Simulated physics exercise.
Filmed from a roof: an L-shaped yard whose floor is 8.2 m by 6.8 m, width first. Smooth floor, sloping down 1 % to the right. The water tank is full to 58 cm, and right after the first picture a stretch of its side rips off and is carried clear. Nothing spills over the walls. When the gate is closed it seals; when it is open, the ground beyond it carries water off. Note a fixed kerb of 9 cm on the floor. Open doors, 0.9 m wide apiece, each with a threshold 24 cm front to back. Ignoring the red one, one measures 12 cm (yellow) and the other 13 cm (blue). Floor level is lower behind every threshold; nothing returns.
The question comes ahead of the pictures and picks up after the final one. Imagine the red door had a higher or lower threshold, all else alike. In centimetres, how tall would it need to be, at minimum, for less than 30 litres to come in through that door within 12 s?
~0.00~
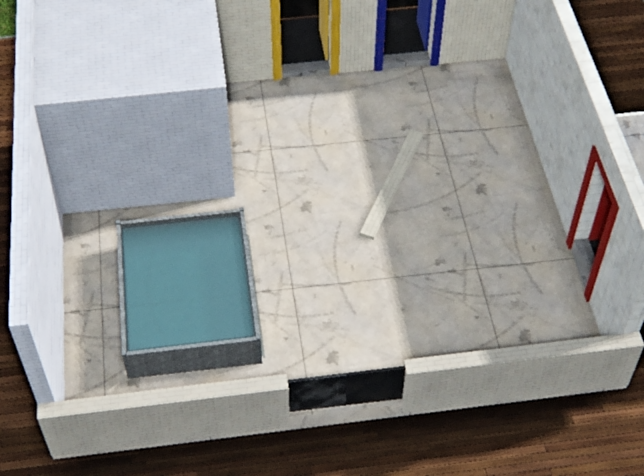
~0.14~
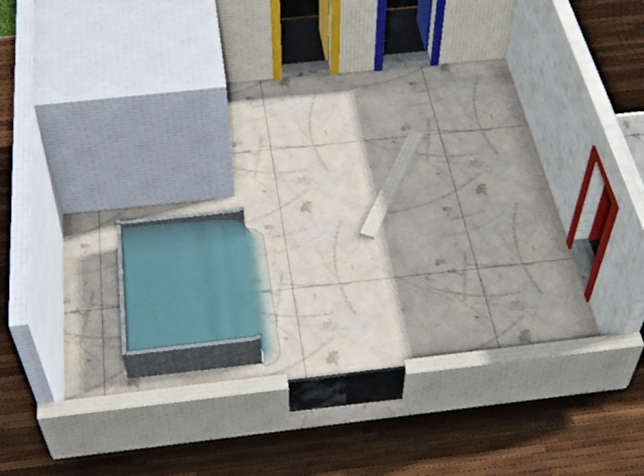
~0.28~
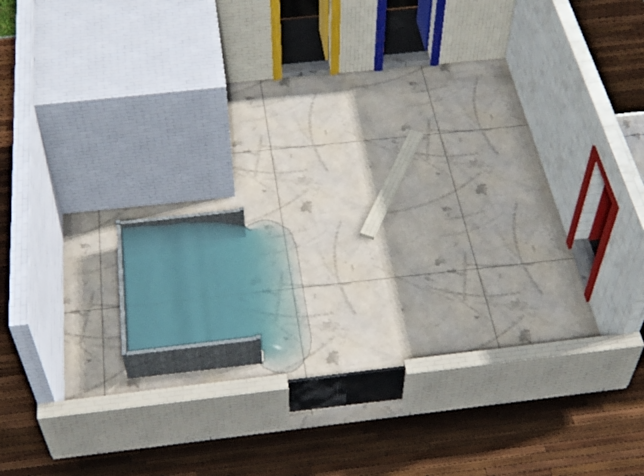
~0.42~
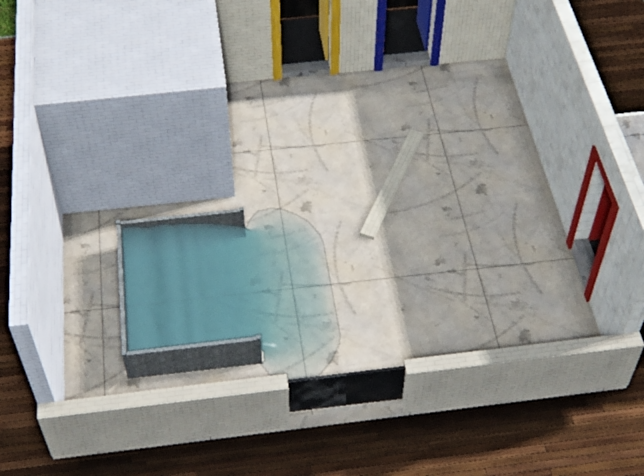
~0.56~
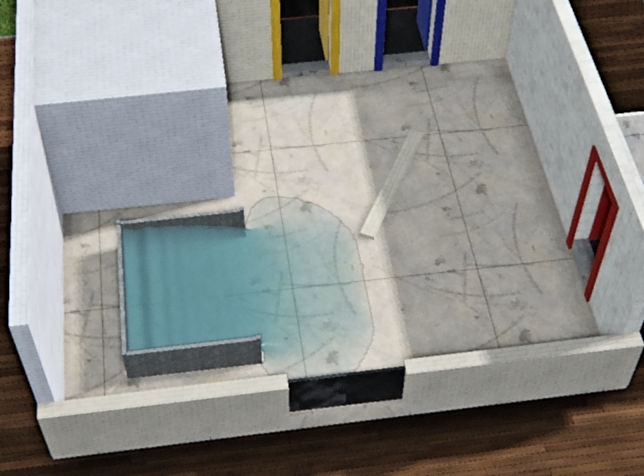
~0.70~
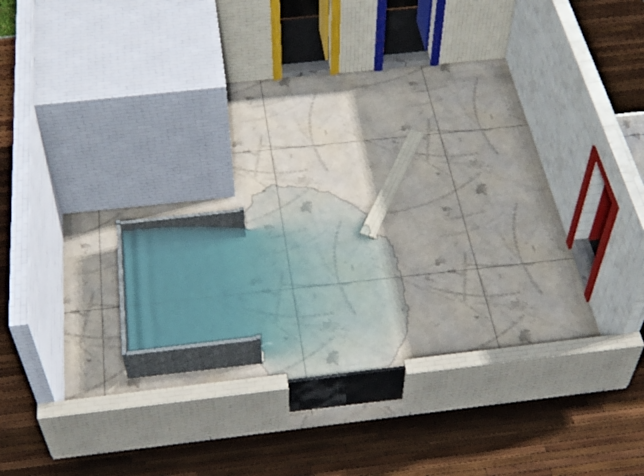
About 22 cm.
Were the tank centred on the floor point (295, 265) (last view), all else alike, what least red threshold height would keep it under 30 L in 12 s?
A height near 25 cm.
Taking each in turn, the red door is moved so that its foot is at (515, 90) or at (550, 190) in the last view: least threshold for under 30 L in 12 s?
You'd want roughly 13.0 cm there first, then roughly 14.0 cm.
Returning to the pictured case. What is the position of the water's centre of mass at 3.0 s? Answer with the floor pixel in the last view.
Centre of mass: About (402, 274) px.
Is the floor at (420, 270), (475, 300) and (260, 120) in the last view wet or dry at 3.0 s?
Point by point: Soaked, then soaked, then bone dry.
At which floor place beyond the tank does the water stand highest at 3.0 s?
Around pixel (602, 356).
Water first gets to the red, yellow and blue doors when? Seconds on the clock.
Red 1.6 s; yellow 4.0 s; blue 2.6 s.
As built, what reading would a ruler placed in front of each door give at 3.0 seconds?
In cm - red: 27, yellow: 0, blue: 8.
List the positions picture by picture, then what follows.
In the first picture, still water, 58 cm deep, in the water tank at (186, 281); the red door at (590, 233) is dry.
In the second picture, the gap is at (249, 288), the front 0.3 m out at (272, 323); the back of the water tank holds 58 cm.
In the third picture, the gap is at (249, 290), the front 0.8 m out at (306, 336); the back of the water tank holds 58 cm.
In the fourth picture, the front is at (334, 339), 1.2 m from the gap at (249, 291); 3.3 m2 of floor is wet, 58 cm left at the back.
In the fifth picture, the front is at (368, 332), 1.7 m from the gap at (249, 291); 5.3 m2 of floor is wet, 52 cm left at the back.
In the sixth picture, the gap is at (249, 291), the front 2.3 m out at (402, 309); the back of the water tank holds 49 cm; the red door at (590, 233), 5.3 m from the gap, is still 3.0 m from the nearest water.
After 1.4 s water covers 40 % of the floor, deepest (24 cm) near (266, 333); it has not reached the red door.
After 3.0 s water covers 65 % of the floor, deepest (39 cm) near (602, 356); 27 cm at the red door, 2 litres in over its 26 cm threshold.
After 12.0 s water covers 90 % of the floor, deepest (10 cm) near (376, 196); 10 cm at the red door, 6 litres in over its 26 cm threshold.
At the red door as built, the water arrived by 1.6 s and peaked near 29 cm at 2.4 s.
Run again over the same 12 s with other heights there, 79 litres in over 17.5 cm, 2 litres over 27.5 cm. The limit of 30 litres is kept from about 22 cm up.
